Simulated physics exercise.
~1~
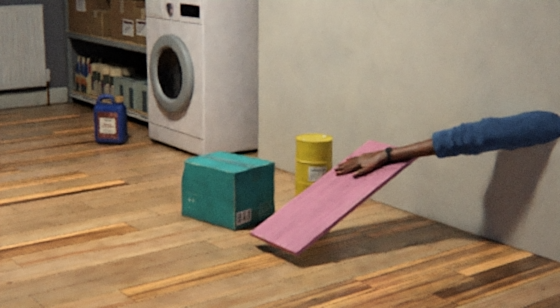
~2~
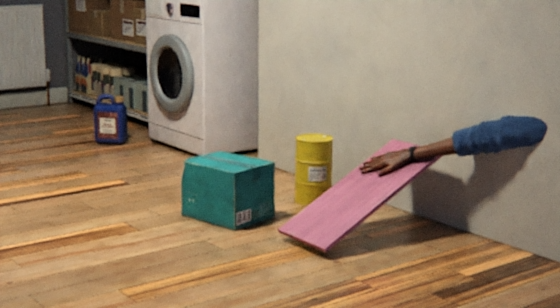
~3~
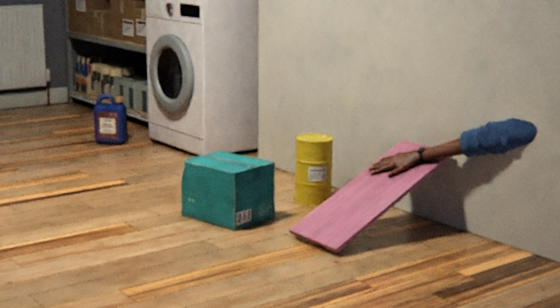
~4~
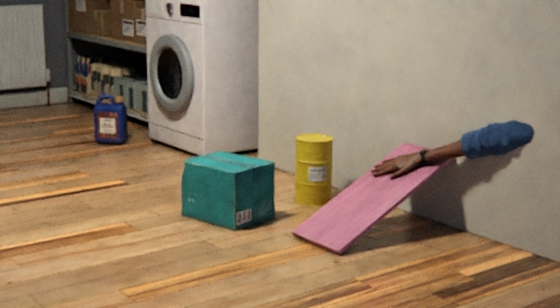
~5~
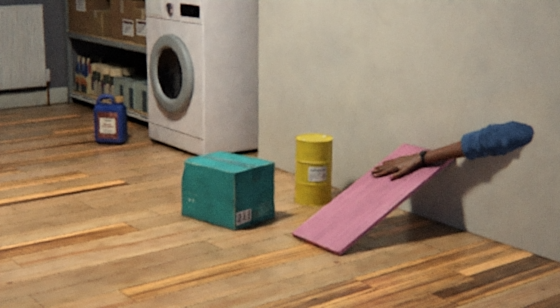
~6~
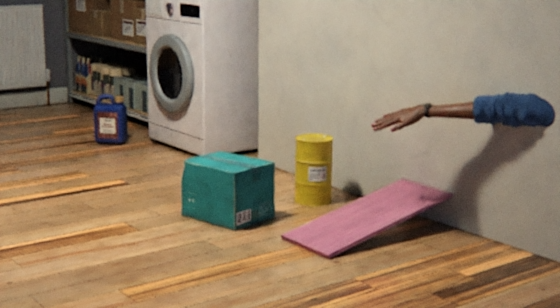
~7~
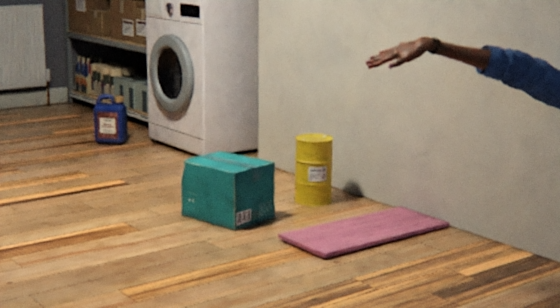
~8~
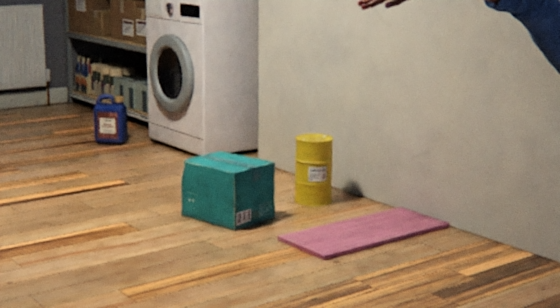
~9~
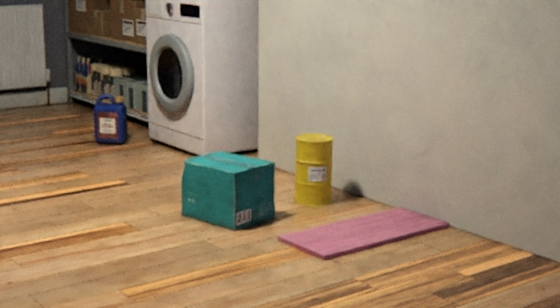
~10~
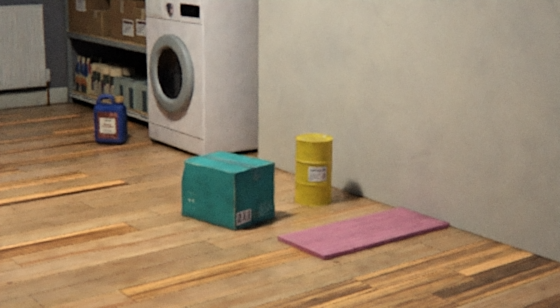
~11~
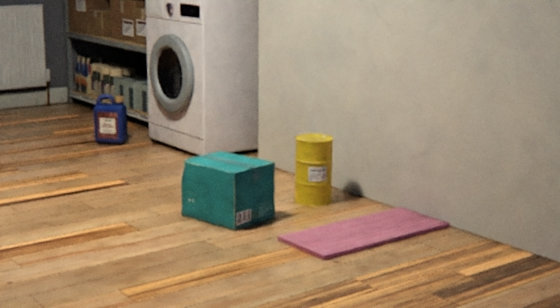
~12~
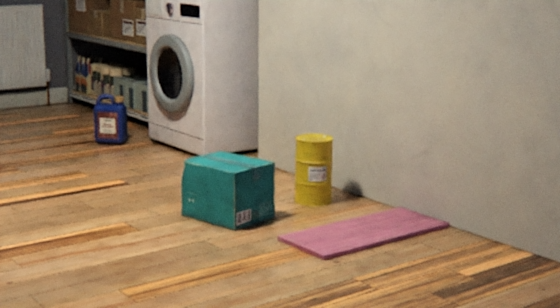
Pink board leaning against a wall slipping down flat onto the wooden floor after a hand lets go and withdraws.
